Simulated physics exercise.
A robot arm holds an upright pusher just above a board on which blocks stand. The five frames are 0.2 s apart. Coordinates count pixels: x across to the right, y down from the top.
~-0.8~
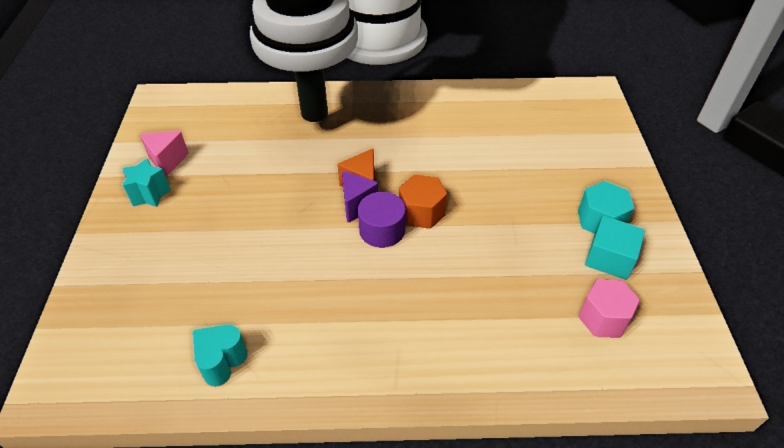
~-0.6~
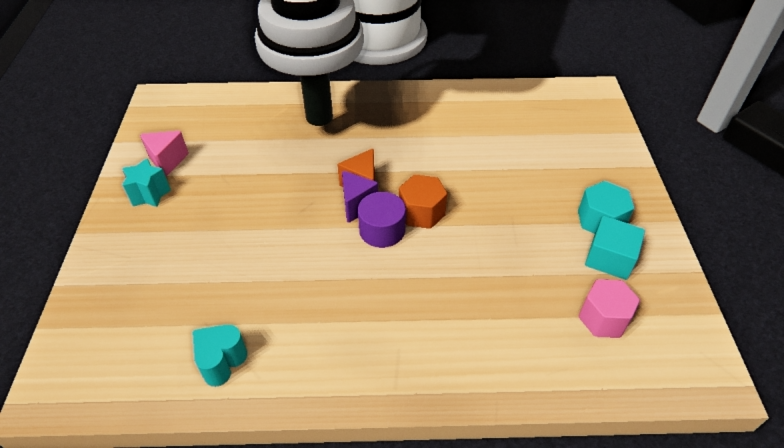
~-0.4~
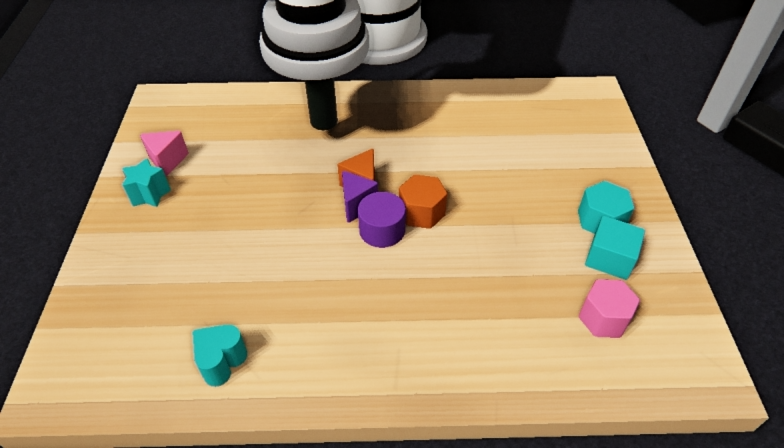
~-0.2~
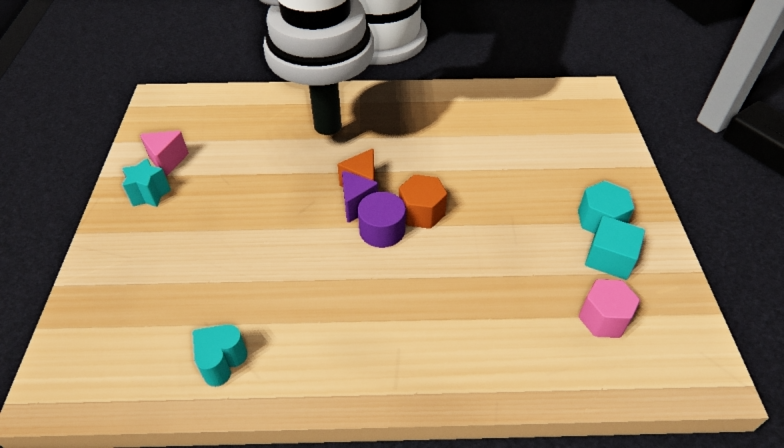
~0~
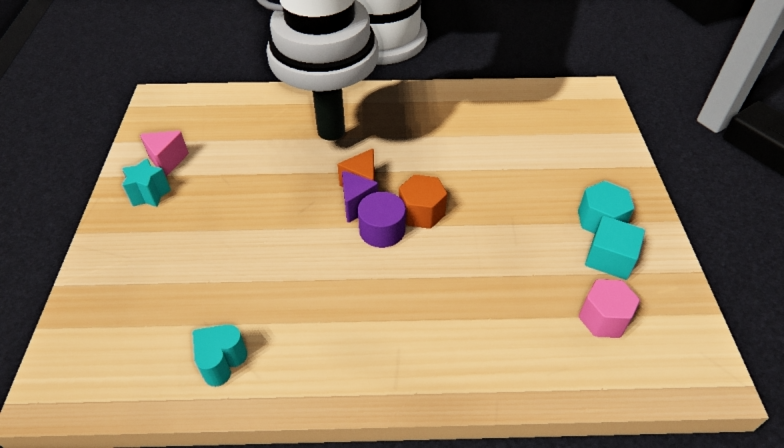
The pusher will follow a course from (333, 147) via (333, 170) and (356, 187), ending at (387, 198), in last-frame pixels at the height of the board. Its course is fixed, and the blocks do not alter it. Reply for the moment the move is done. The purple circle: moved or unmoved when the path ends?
It stays.
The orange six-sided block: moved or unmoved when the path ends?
At the moment the path ends, the orange six-sided block no longer stands where it did.
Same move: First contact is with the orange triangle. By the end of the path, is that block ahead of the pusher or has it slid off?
The pusher should keep driving it forward.
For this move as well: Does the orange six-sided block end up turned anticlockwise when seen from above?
The answer is yes.
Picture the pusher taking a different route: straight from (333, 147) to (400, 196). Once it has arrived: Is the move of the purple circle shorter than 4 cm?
Final answer: Yes.
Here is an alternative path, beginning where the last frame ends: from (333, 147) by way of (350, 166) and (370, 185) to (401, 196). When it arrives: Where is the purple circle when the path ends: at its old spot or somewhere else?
In the end it has been moved.
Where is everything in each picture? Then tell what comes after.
In the first picture, pusher tip (315, 114); block tops, purple triangle (356, 184); orange triangle (361, 163); purple circle (382, 208); orange six-sided block (423, 190).
In the second picture, pusher (320, 118); blocks unchanged.
In the third picture, pusher (324, 122); blocks unchanged.
In the fourth picture, pusher (328, 127); blocks unchanged.
In the fifth picture, pusher (331, 132); purple triangle (356, 184); orange triangle (361, 163); purple circle (382, 208); orange six-sided block (423, 190).
The first path, step by step. One third of the way, pusher (332, 155); nothing pushed yet.
Two thirds of the way, pusher (356, 171); purple triangle (356, 187); orange triangle (383, 174).
At the end, pusher (387, 183); purple triangle (357, 188); orange triangle (411, 191); purple circle in place; orange six-sided block (446, 199), turned 40° anticlockwise.
